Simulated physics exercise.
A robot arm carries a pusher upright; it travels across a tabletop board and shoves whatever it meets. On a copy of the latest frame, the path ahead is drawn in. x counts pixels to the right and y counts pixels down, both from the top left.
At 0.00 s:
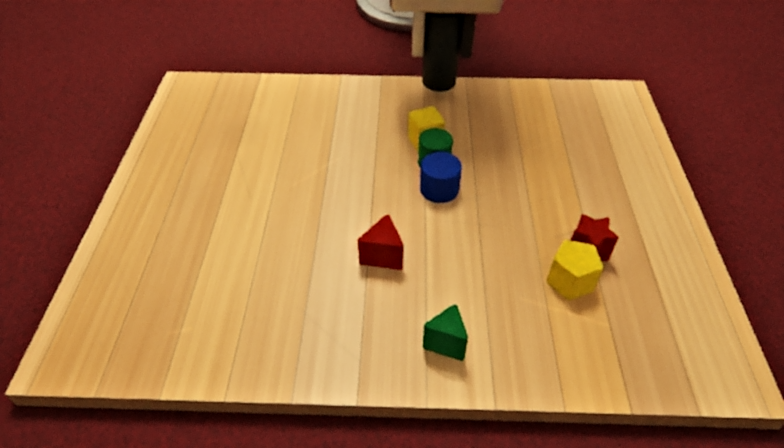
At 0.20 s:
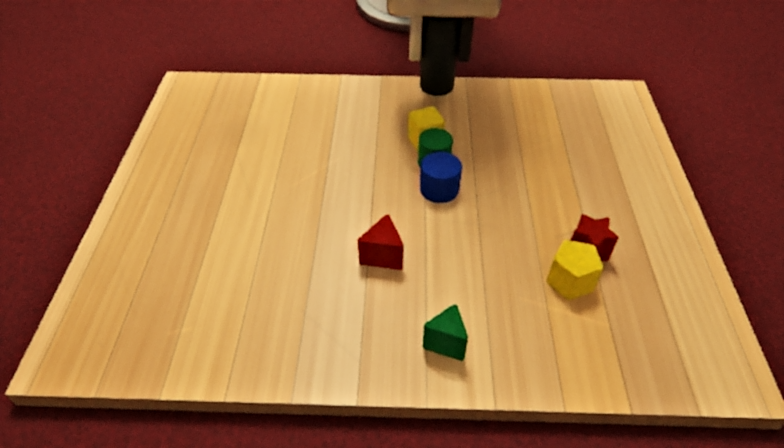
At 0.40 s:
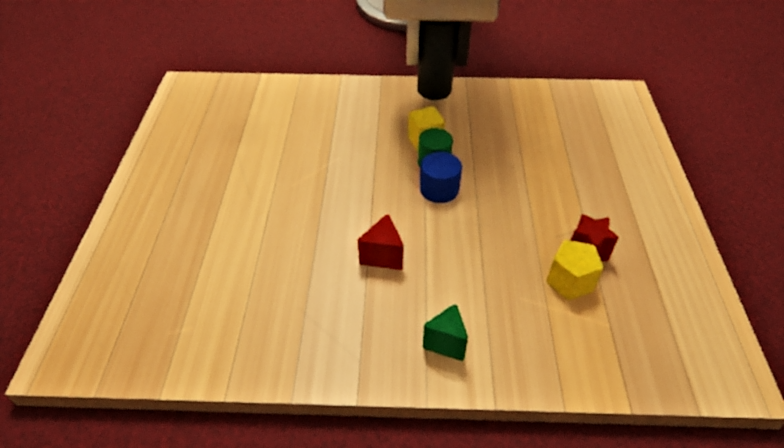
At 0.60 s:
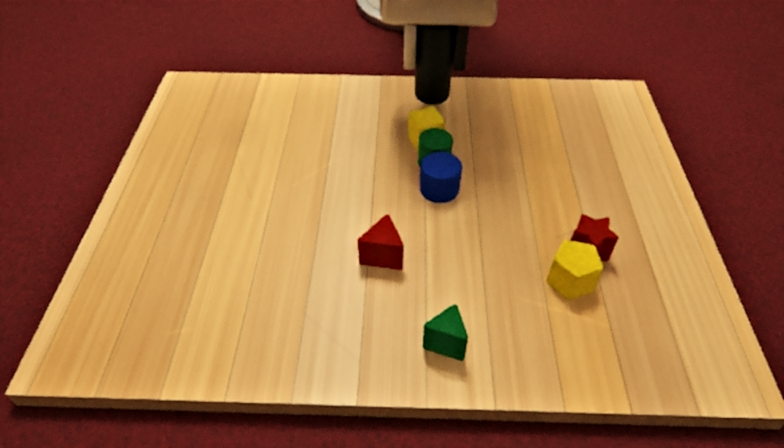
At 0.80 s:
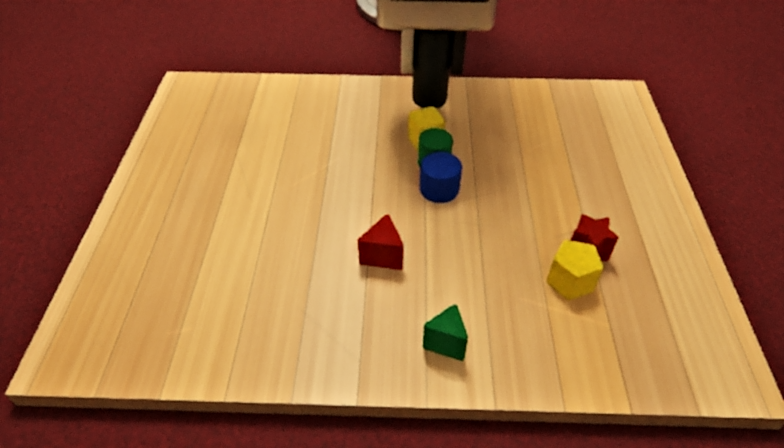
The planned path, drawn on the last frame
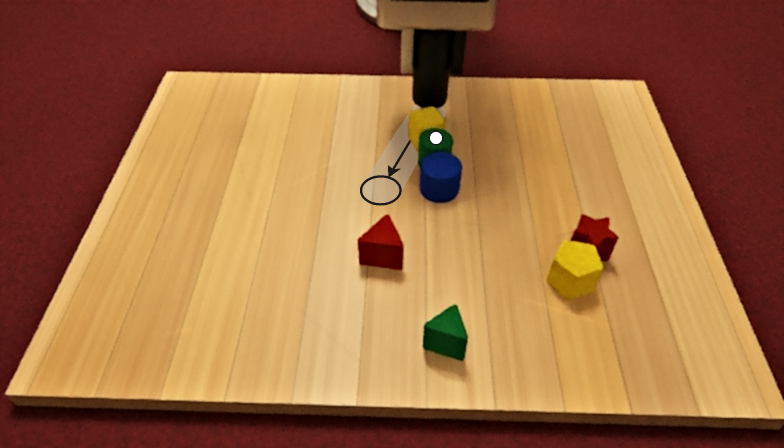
The clip opens on a wooden board holding scattered red, yellow, green and blue blocks, with a dark pusher near the top edge. The pusher moves slightly downward and a touch left, drawing close to the yellow block above the green and blue ones, while every block stays still.
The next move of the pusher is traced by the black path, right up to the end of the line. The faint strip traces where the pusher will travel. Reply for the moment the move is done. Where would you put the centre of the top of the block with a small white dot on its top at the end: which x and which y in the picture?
That would be at about pixel (455, 168).
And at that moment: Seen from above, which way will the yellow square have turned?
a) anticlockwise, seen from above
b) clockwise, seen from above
The answer is a.
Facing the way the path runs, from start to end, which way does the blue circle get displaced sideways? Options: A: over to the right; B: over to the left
My pick is B.
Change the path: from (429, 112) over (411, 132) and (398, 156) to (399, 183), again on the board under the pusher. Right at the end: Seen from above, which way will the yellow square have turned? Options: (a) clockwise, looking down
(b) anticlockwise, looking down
My answer is option b.
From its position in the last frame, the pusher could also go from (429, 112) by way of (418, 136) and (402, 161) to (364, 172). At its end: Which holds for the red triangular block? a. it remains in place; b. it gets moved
a: It remains in place.
The drawn path runs in a line from (429, 112) to (381, 190); the dot is on the green circle.
On the path given first. One third of the way, pusher at (414, 123); yellow square at (421, 133); green circle at (439, 152); blue circle at (448, 178).
Two thirds of the way, pusher at (398, 148); yellow square at (419, 160), turned 40° anticlockwise; green circle at (452, 167); blue circle at (461, 194).
At the end, pusher at (381, 177); red triangular block not moved; yellow square at (421, 174), turned 105° anticlockwise; green circle at (455, 168); blue circle at (463, 195).
